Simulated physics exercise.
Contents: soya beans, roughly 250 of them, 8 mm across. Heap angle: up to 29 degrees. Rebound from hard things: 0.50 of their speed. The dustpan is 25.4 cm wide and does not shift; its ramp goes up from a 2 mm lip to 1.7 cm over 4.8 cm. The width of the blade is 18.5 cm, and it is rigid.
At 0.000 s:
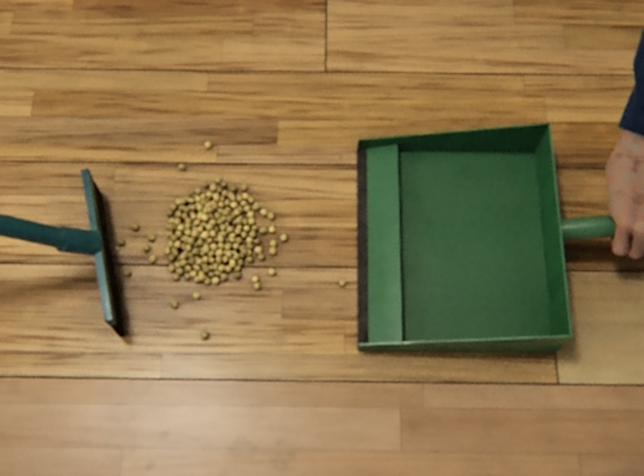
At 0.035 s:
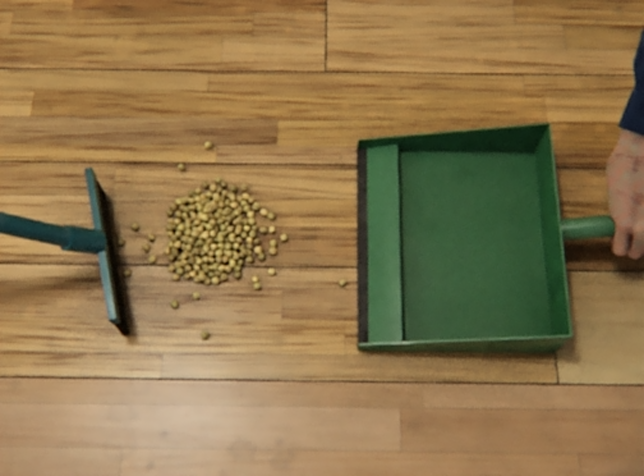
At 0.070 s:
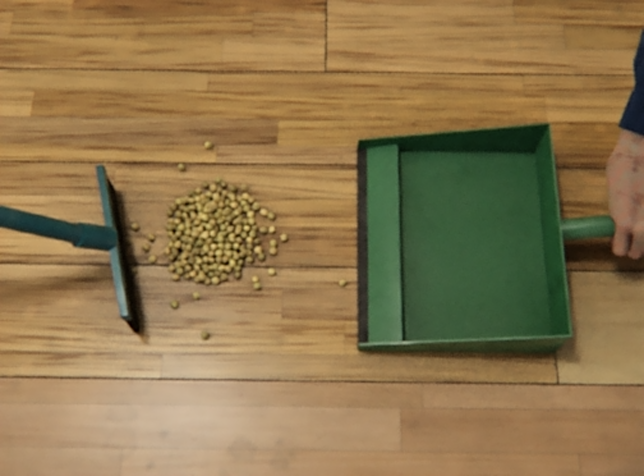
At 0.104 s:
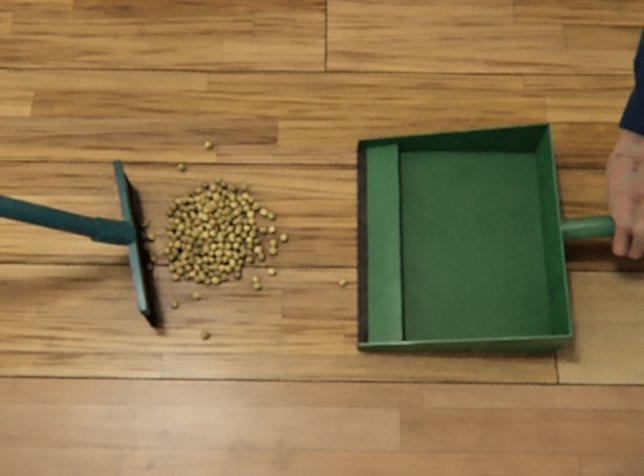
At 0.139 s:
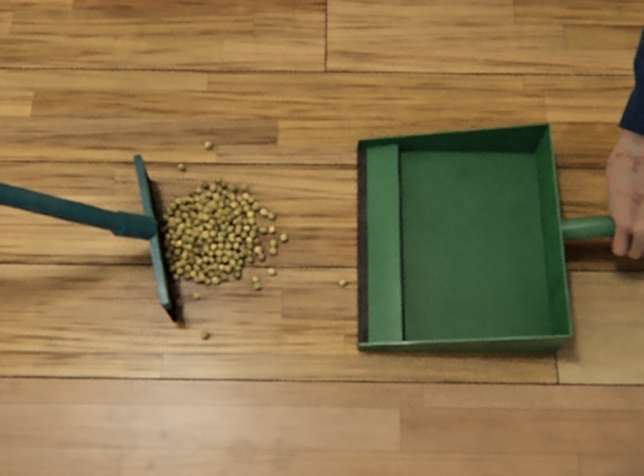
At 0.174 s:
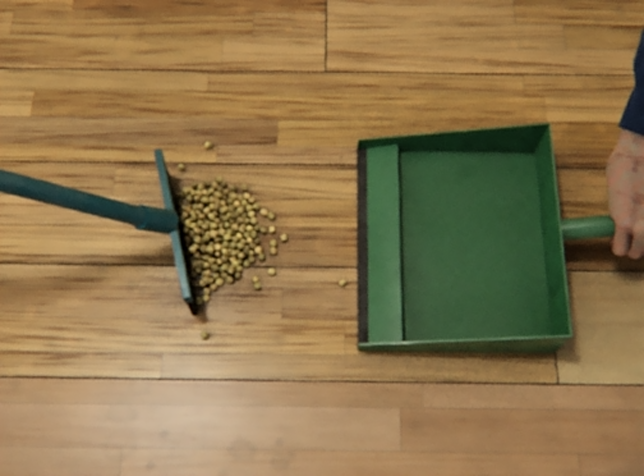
A dark green blade on a long handle slides rightward across a striped wooden floor, seen from above, drifting slightly up the view as it moves. To its right lies a loose heap of yellowish-tan beans with a few strays, and farther right a hand in a dark blue sleeve holds a green dustpan still. The blade reaches the heap and presses its left side rightward, while the view stays fixed.
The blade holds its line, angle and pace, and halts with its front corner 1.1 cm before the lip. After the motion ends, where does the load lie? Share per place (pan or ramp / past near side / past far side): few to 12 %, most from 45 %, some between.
Pan: Some. Near side: Few. Far side: Some.
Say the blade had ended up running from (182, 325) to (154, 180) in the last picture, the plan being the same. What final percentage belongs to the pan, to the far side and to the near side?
Pan 15 % / far 10 % / near 0 %.
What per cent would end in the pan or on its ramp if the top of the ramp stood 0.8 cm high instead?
Estimate with the new ramp: Some 30 in a hundred.
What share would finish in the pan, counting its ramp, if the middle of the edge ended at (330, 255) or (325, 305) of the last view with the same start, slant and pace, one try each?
First try around 20 %, second try around 10 %.
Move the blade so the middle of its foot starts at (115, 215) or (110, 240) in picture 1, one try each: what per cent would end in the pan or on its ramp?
Close to 25 in a hundred, then close to 25 in a hundred.
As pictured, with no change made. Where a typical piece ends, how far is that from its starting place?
Median: Approx. 18 cm.
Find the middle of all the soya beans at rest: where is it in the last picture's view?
My guess is close to (356, 188).
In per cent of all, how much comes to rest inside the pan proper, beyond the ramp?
Roughly 0 percent.
After 0.32 s, middle of the blade 11 cm from the lip; 0 % over the lip, far side 5 %, near side 0 %.
Then, at 0.41 s, middle of the blade 6 cm from the lip; 0 % over the lip, far side 10 %, near side 0 %.
After 0.64 s, middle of the blade 4 cm from the lip; 30 % over the lip, far side 20 %, near side 0 %.
By 1.3 s all is still; pan 30 %, near side 0 %, far side 20 %, in front of the lip or behind the blade 50 %.
